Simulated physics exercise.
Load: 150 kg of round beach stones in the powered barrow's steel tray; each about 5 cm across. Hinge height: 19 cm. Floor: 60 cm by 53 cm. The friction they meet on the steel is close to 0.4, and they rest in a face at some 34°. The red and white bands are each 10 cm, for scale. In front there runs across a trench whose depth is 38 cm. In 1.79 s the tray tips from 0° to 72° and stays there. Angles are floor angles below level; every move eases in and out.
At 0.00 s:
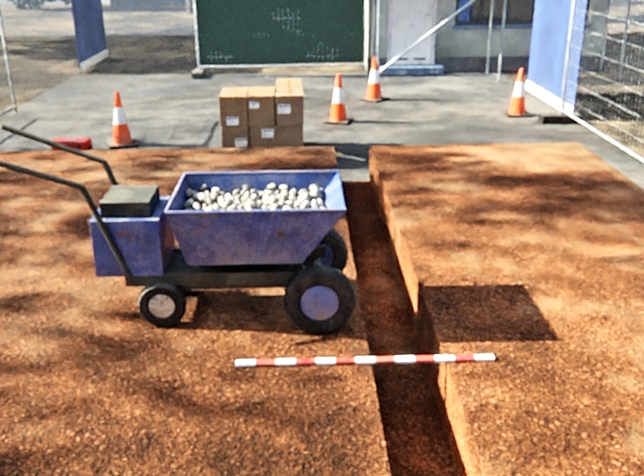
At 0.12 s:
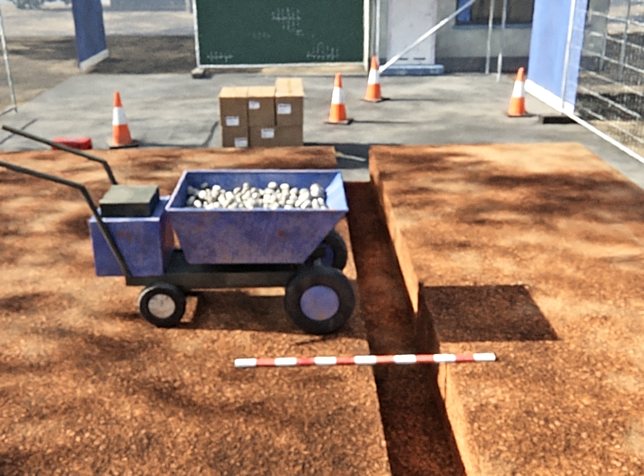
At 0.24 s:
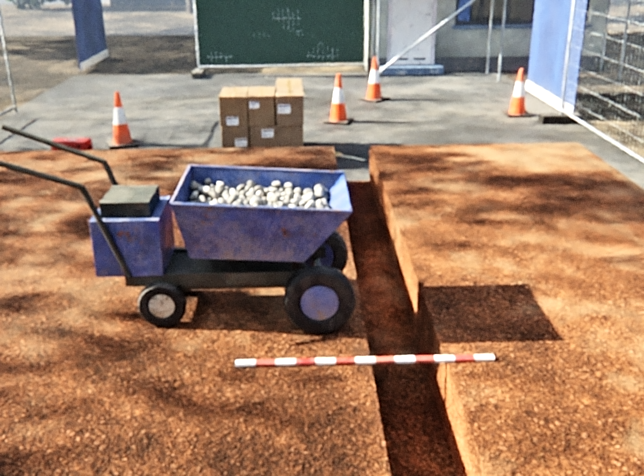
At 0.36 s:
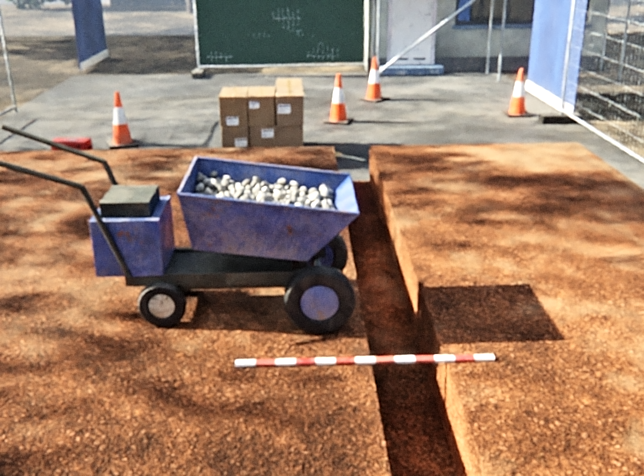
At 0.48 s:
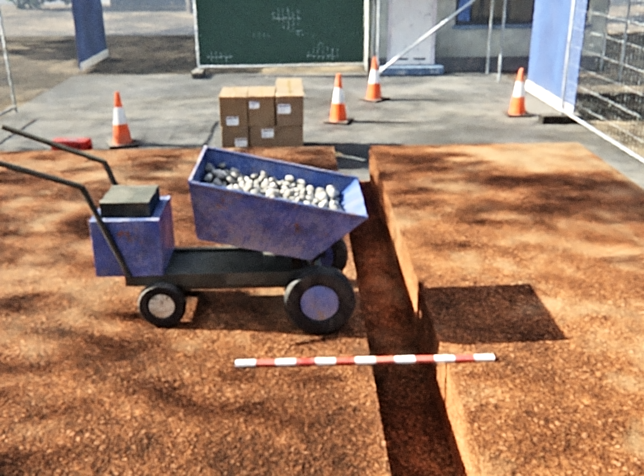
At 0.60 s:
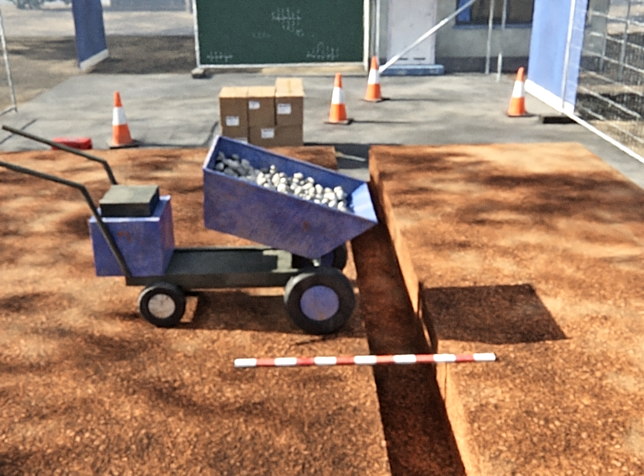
The blue tray of a small wheeled cart, loaded with pale stones, sat level beside a narrow trench, then tilted steadily down toward the right, its left end rising while the cart stayed still.
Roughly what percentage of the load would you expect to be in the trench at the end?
I'd expect around 31 per cent.
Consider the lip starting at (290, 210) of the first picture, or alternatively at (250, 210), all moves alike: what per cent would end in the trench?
Roughly 95 percent for the first, and 85 percent for the second.
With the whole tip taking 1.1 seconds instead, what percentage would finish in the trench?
It'd be some 25 per cent.
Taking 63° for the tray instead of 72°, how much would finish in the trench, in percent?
Then roughly 40 percent.
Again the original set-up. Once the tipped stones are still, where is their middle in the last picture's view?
I'd point somewhere around (457, 300).
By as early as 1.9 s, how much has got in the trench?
About 5 per cent by then.
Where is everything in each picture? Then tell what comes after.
The tray is at 0°, its lip at (346, 210); the top of the load is at (236, 198), in the first picture.
The tray is at 1°, its lip at (347, 210); the top of the load is at (228, 197); the stones move at 0.1 m/s on average, in the second picture.
Lip at (352, 212), floor tilted 4°, highest stones at (217, 191); the stones move at 0.3 m/s on average, in the third picture.
Lip at (359, 214), floor tilted 8°, highest stones at (212, 183); the stones move at 0.4 m/s on average, in the fourth picture.
Lip at (367, 218), floor tilted 13°, highest stones at (219, 175); the stones move at 0.4 m/s on average, in the fifth picture.
The tray is at 19°, its lip at (377, 223); the top of the load is at (225, 163); the stones move at 0.5 m/s on average, in the sixth picture.
After 1.3 s the floor is at 61°; 99 % in the tray, 1 % in the trench; the foremost stones are at (431, 265).
After 1.9 s the floor is at 72°; 39 % in the tray, 5 % in the trench, 57 % past the trench; the foremost stones are at (551, 303).
After 2.2 s the floor is at 72°; 15 % in the tray, 14 % in the trench, 72 % past the trench; the foremost stones are at (615, 298).
After 4.2 s the floor is at 72°; 0 % in the tray, 31 % in the trench, 69 % past the trench; the foremost stones are past the picture's edge.
